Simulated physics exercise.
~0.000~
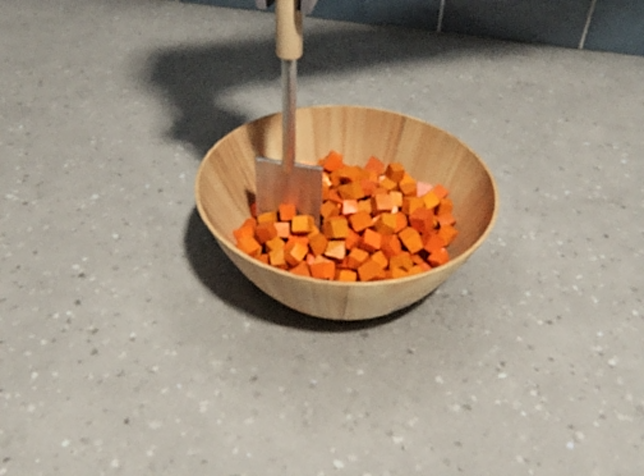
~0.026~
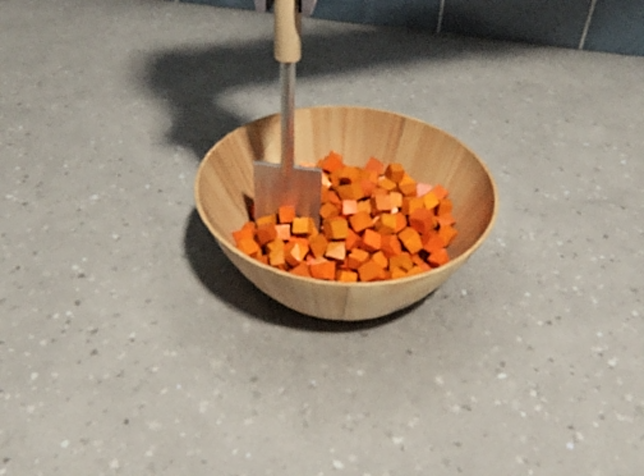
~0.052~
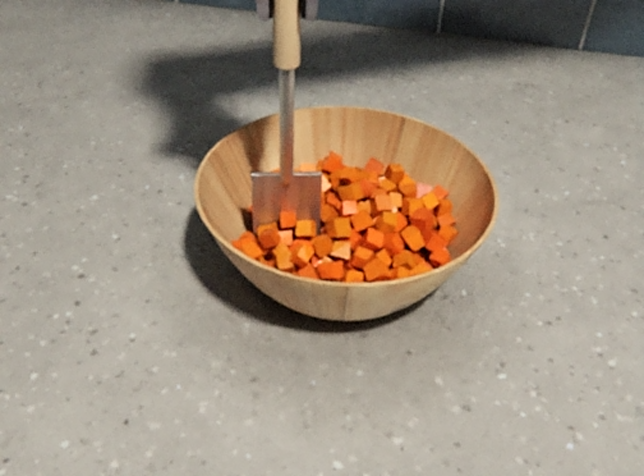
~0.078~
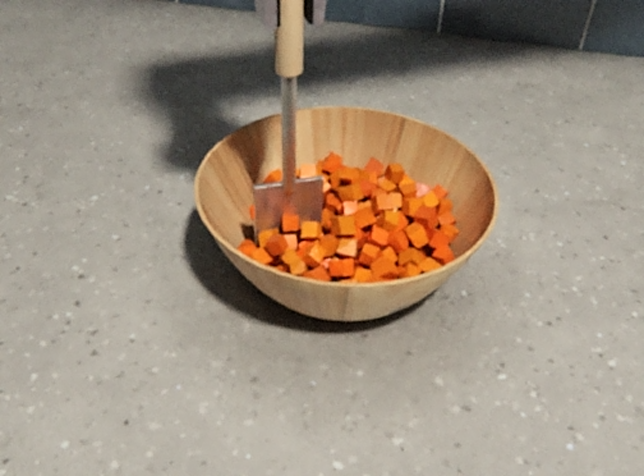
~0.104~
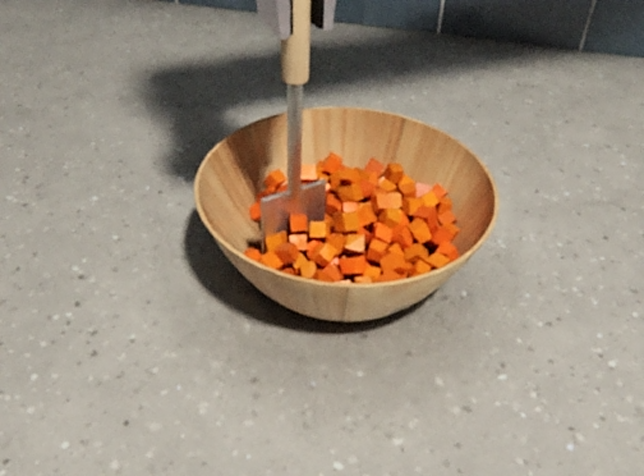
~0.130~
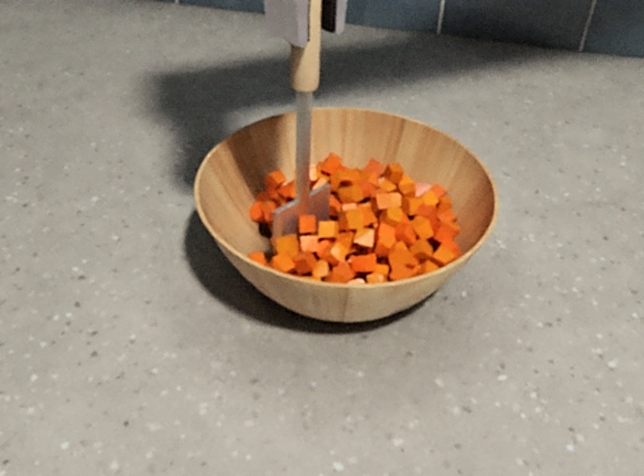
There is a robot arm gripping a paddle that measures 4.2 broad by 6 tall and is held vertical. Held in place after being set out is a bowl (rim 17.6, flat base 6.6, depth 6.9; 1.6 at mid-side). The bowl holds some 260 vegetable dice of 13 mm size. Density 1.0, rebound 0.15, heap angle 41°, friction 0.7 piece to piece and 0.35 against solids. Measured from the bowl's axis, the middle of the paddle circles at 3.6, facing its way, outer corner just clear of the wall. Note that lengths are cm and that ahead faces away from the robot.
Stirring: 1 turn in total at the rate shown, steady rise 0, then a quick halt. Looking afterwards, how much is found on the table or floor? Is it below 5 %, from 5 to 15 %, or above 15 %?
From 5 to 15 %.
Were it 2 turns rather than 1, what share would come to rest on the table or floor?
Estimate: About 30 percent.
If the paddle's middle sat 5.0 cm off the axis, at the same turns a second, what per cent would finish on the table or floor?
Close to 20 in a hundred then.
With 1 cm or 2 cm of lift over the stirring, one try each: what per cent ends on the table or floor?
Close to 15 and 15 percent, in that order.
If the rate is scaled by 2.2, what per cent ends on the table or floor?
It would come to around 40 percent.
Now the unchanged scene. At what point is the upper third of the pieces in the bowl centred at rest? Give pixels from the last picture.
It is centred around (289, 241).
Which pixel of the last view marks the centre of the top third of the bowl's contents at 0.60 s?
The centre is roughly (279, 160).
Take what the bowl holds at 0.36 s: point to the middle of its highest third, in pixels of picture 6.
Near (420, 174).
After 0.36 s, 173° round, highest piece 9 above the table; 257 in the bowl, 2 on the table or floor, 3 in flight or on the tool.
After 0.60 s, 291° round, highest piece 9 above the table; 242 in the bowl, 15 on the table or floor, 5 in flight or on the tool.
After 0.91 s, 0° round, highest piece 8 above the table; 235 in the bowl, 27 on the table or floor.
After 1.61 s, 0° round, highest piece 8 above the table; 235 in the bowl, 27 on the table or floor.
In the end, 235 in the bowl, 27 on the table or floor. That is 10 % on the table or floor.
